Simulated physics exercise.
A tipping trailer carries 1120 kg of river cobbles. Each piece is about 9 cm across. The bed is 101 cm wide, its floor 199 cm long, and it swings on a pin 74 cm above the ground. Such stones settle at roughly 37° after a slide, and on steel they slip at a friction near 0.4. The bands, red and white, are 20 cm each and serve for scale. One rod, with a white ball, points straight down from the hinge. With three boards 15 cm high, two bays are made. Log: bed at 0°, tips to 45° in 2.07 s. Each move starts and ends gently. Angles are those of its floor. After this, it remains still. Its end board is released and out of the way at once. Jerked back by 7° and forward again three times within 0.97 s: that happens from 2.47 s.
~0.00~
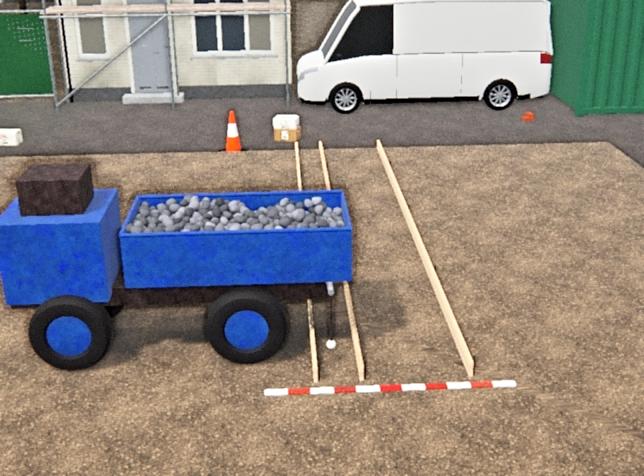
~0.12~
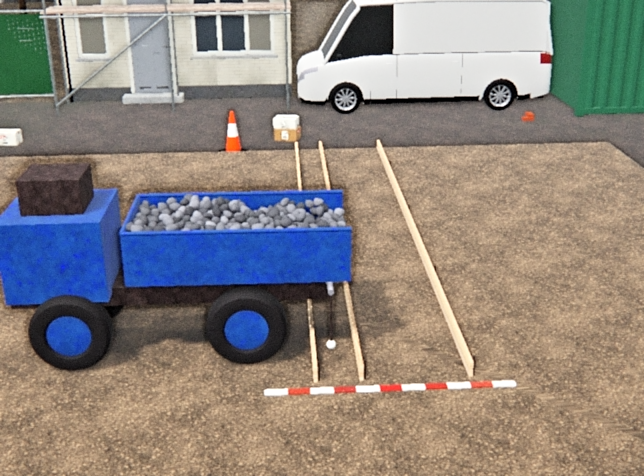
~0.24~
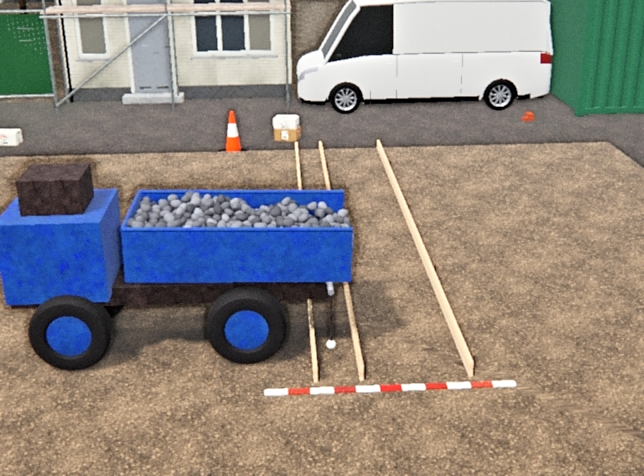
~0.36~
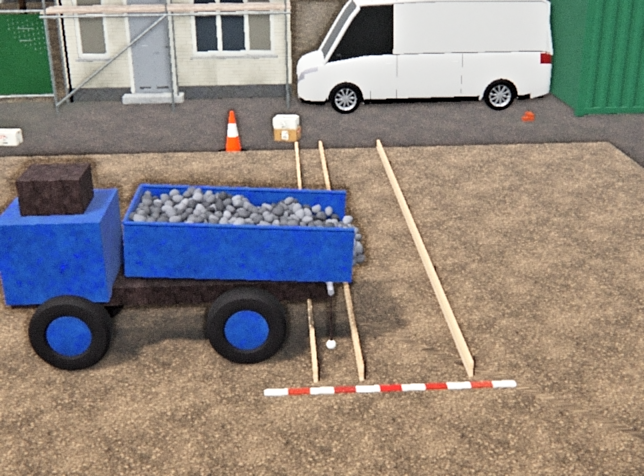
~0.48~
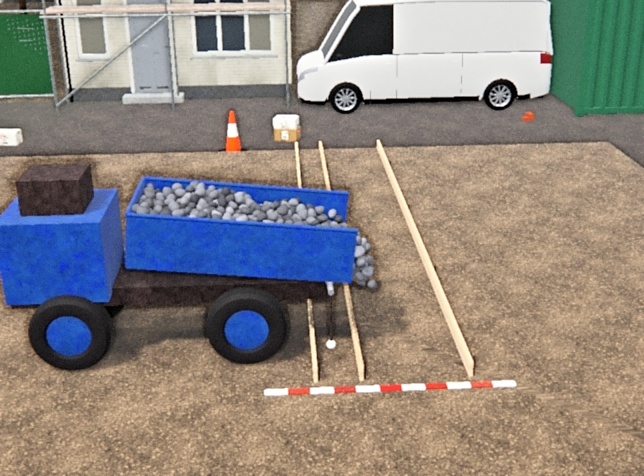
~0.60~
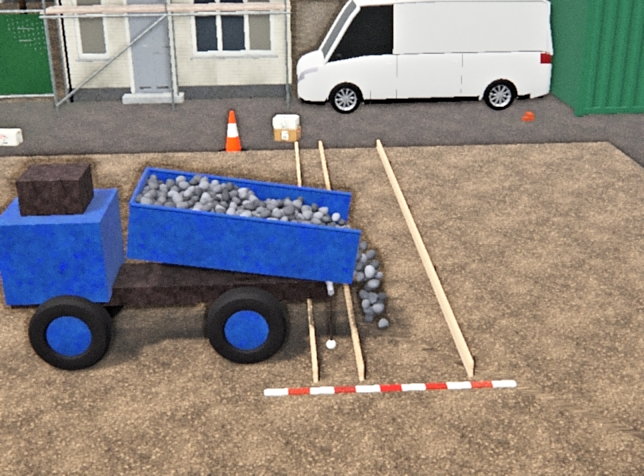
The footage shows a blue trailer loaded with grey stones standing still on brown ground, then its bed gradually tilting up at the left, as stones slide out over the right end and drop toward the ground beside the boards.
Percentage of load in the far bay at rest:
75 per cent.
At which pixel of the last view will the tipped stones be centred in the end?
Roughly (413, 320), I'd say.
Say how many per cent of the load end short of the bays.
Load fraction: Approx. 0 %.
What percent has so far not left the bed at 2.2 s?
Near 15 in a hundred.
After 1.5 s the floor is at 38°; 71 % in the bed, 29 % in the far bay; the foremost stones are at (437, 338).
After 2.2 s the floor is at 45°; 15 % in the bed, 1 % in the near bay, 79 % in the far bay, 4 % past the last board; the foremost stones are at (480, 313).
After 3.9 s the floor is at 45°; 0 % in the bed, 5 % in the near bay, 76 % in the far bay, 19 % past the last board; the foremost stones are at (594, 324).
After 6.7 s the floor is at 45°; 0 % in the bed, 5 % in the near bay, 76 % in the far bay, 19 % past the last board; the foremost stones are at (594, 324).
